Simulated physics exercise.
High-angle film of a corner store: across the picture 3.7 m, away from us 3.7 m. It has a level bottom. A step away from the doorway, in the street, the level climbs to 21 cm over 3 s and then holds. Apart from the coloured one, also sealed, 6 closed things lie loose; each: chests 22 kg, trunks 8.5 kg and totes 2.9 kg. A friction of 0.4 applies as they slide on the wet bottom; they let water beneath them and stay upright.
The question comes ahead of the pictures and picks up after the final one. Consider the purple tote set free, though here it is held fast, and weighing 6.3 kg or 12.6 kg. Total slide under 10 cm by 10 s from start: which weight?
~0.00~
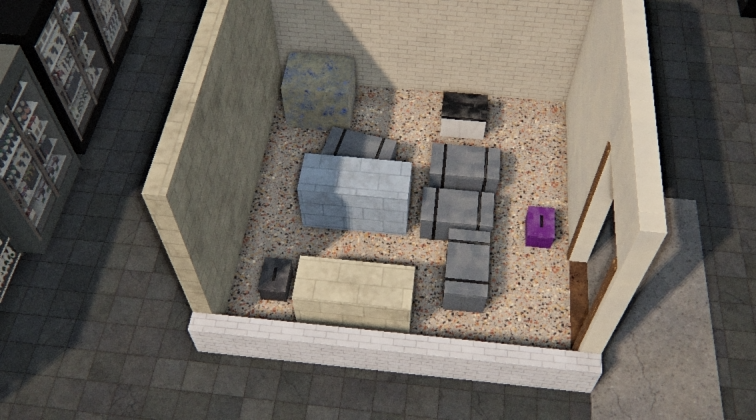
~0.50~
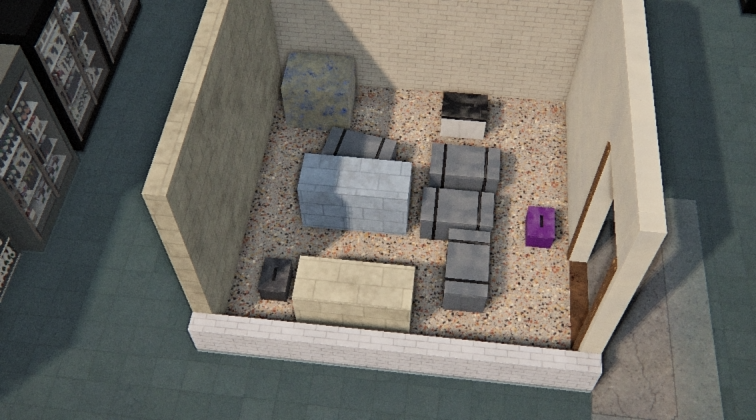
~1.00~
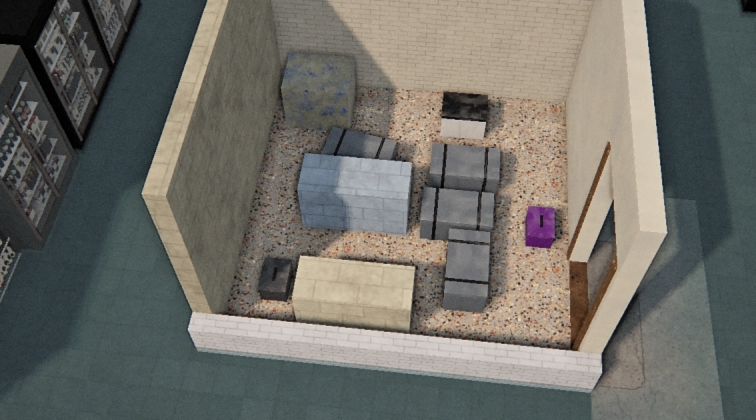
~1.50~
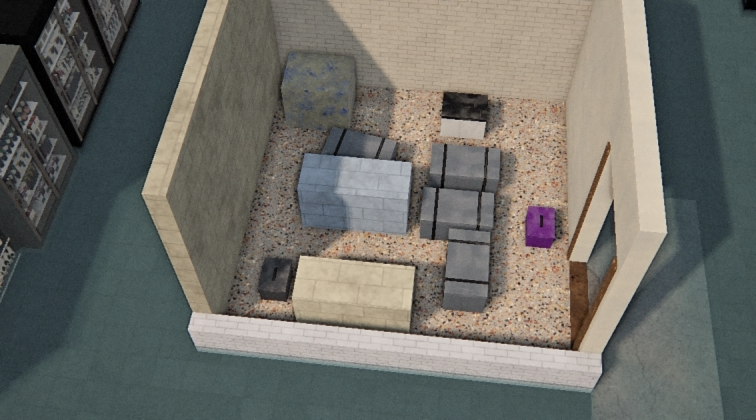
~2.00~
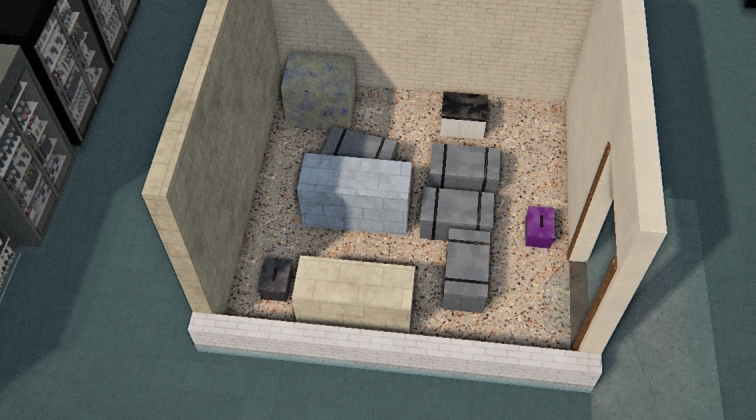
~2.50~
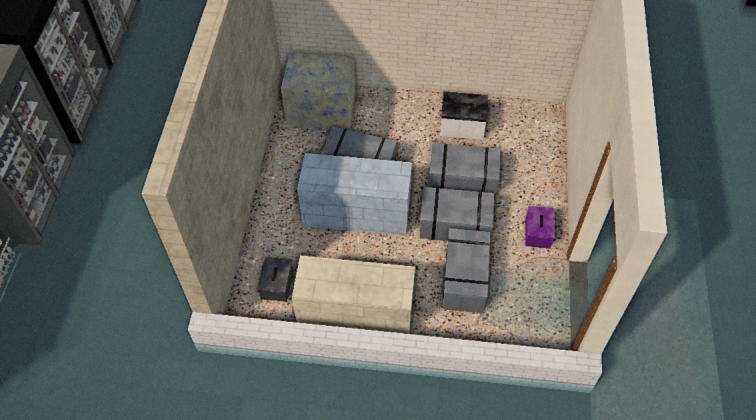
Heavier only.
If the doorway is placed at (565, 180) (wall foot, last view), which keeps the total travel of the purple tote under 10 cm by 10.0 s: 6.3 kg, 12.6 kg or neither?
I'd say you need the heavier one.
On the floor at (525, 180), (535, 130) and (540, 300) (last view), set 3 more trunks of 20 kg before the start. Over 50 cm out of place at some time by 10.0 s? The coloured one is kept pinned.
Taking them in order, the first is inside the line, the second inside the line and the third beyond the line.
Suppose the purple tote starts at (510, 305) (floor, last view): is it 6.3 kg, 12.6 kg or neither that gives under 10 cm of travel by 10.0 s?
It turns out that no load succeeds.
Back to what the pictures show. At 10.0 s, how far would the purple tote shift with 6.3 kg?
30 cm.
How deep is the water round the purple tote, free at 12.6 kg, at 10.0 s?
Depth: Approx. 6 cm.
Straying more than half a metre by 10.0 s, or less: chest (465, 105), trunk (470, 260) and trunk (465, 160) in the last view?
Reading the three in turn gives not surpassed, surpassed and surpassed.
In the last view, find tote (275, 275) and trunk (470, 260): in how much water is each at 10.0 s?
First about 14 cm, second about 12 cm.
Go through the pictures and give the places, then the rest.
The first frame shows the purple tote at (541, 222), on the bottom; water covers 0.0 m2; 0 of 7 have shifted.
The second frame shows the purple tote at (541, 222) rests on the ground; 0.0 m2 under water; 0 of 7 have shifted.
The third frame shows the purple tote at (541, 222), on the bottom; water covers 0.0 m2; 0 of 7 have shifted.
The fourth frame shows the purple tote at (541, 222), on the bottom; 0.0 m2 under water; 0 of 7 have shifted.
The fifth frame shows the purple tote at (541, 222) rests on the ground; water covers 0.2 m2; 0 of 7 have shifted.
The sixth frame shows the purple tote at (541, 222), on the bottom; water covers 0.8 m2; 0 of 7 have shifted.
After 3.5 s the purple tote would be 0 cm from its start with 6.3 kg and 0 cm from its start with 12.6 kg; 1 cm of water round it then.
After 4.5 s the purple tote would be 0 cm from its start with 6.3 kg and 0 cm from its start with 12.6 kg; 2 cm of water round it then.
After 7.0 s the purple tote would be 0 cm from its start with 6.3 kg and 0 cm from its start with 12.6 kg; 2 cm of water round it then.
After 10.0 s the purple tote would be 27 cm from its start with 6.3 kg and 0 cm from its start with 12.6 kg; 6 cm of water round it then.
